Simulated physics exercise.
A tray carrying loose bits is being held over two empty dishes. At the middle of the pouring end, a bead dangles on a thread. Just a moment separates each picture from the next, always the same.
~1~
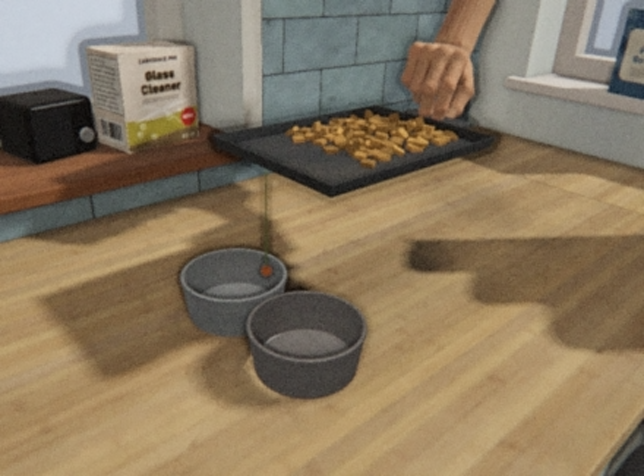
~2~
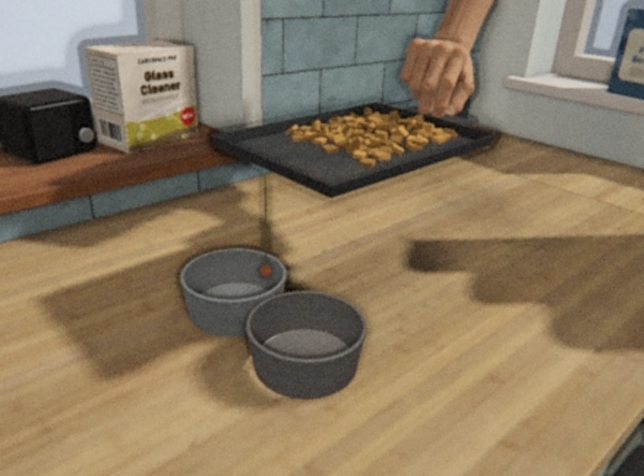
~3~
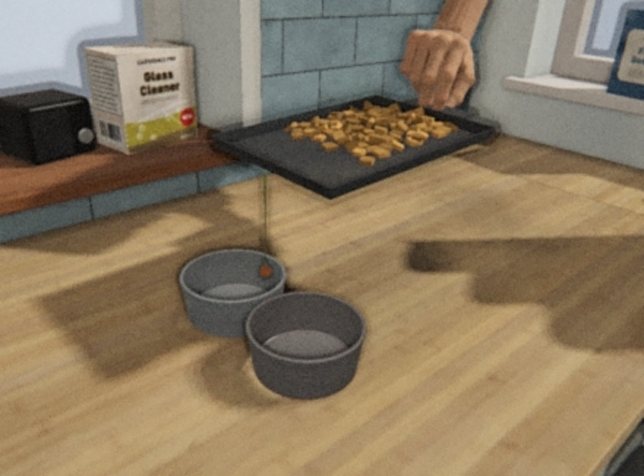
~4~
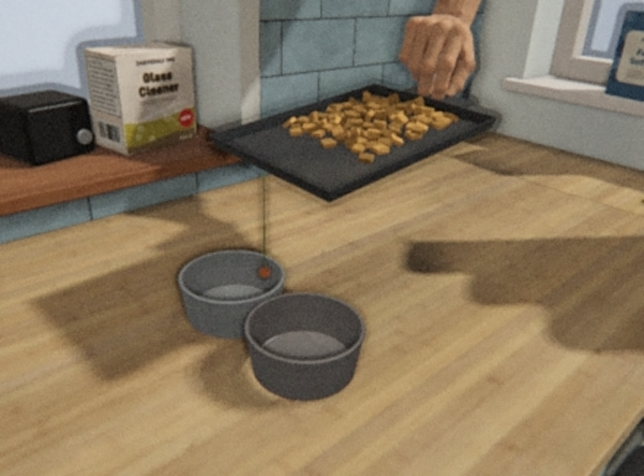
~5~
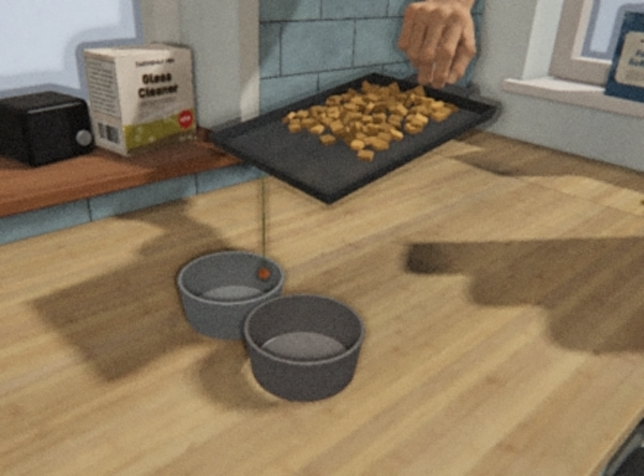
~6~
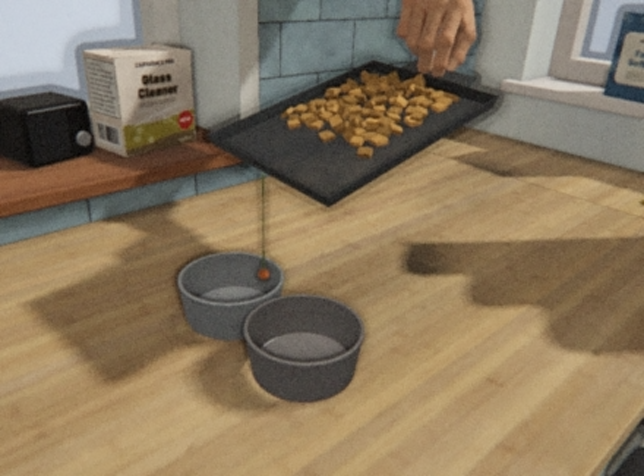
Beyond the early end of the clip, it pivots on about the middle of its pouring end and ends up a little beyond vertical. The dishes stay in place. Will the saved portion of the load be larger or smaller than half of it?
It is larger than half.
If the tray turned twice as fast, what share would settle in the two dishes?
Close to 50 in a hundred.
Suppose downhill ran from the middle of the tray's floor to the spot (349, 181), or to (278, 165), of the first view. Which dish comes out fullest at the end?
1: The dish to the right. 2: The dish to the left.
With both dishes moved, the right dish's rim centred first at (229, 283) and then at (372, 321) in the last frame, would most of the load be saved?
Taking the tries in order: A minor share, followed by a minor share.
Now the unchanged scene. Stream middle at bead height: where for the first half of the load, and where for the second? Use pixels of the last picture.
Earlier half at (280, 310), later half at (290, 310).
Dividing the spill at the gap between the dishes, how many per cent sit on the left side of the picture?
Roughly 90 percent.
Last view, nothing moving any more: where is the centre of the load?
(292, 361).
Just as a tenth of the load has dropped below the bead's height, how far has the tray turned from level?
Around 60°, give or take.
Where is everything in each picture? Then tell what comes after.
In the first picture, corners of the pouring end (218, 135) and (332, 183), level; middle of the load (370, 131), cereal squares; left dish (191, 305); right dish (261, 363); bead on its thread (266, 271).
In the second picture, corners of the pouring end (217, 135) and (332, 184), level; middle of the load (370, 129).
In the third picture, corners of the pouring end (216, 135) and (331, 186), tipped barely, lowest at the right corner; middle of the load (370, 124).
In the fourth picture, corners of the pouring end (215, 135) and (329, 189), tipped a little, lowest at the right corner; middle of the load (369, 117).
In the fifth picture, corners of the pouring end (213, 135) and (328, 192), tipped a little, lowest at the right corner; middle of the load (368, 110).
In the sixth picture, corners of the pouring end (212, 134) and (328, 195), tipped a little, lowest at the right corner; middle of the load (370, 104); left dish (188, 309); right dish (258, 367).
Just after the last frame, tray tipped steeply; roughly two thirds on the tray; just a few in the right dish; just a few outside both; roughly a quarter in the air.
A moment on, tray tipped right over; roughly a quarter on the tray; roughly half in the right dish; just a few in the left dish; about a tenth outside both; roughly a quarter in the air.
Further on, tray tipped past a quarter turn; the larger part in the right dish; about a tenth in the left dish; about a tenth outside both; just a few in the air.
When it is over, tray tipped past a quarter turn; the larger part in the right dish; about a tenth in the left dish; about a tenth outside both; just a few in the air.
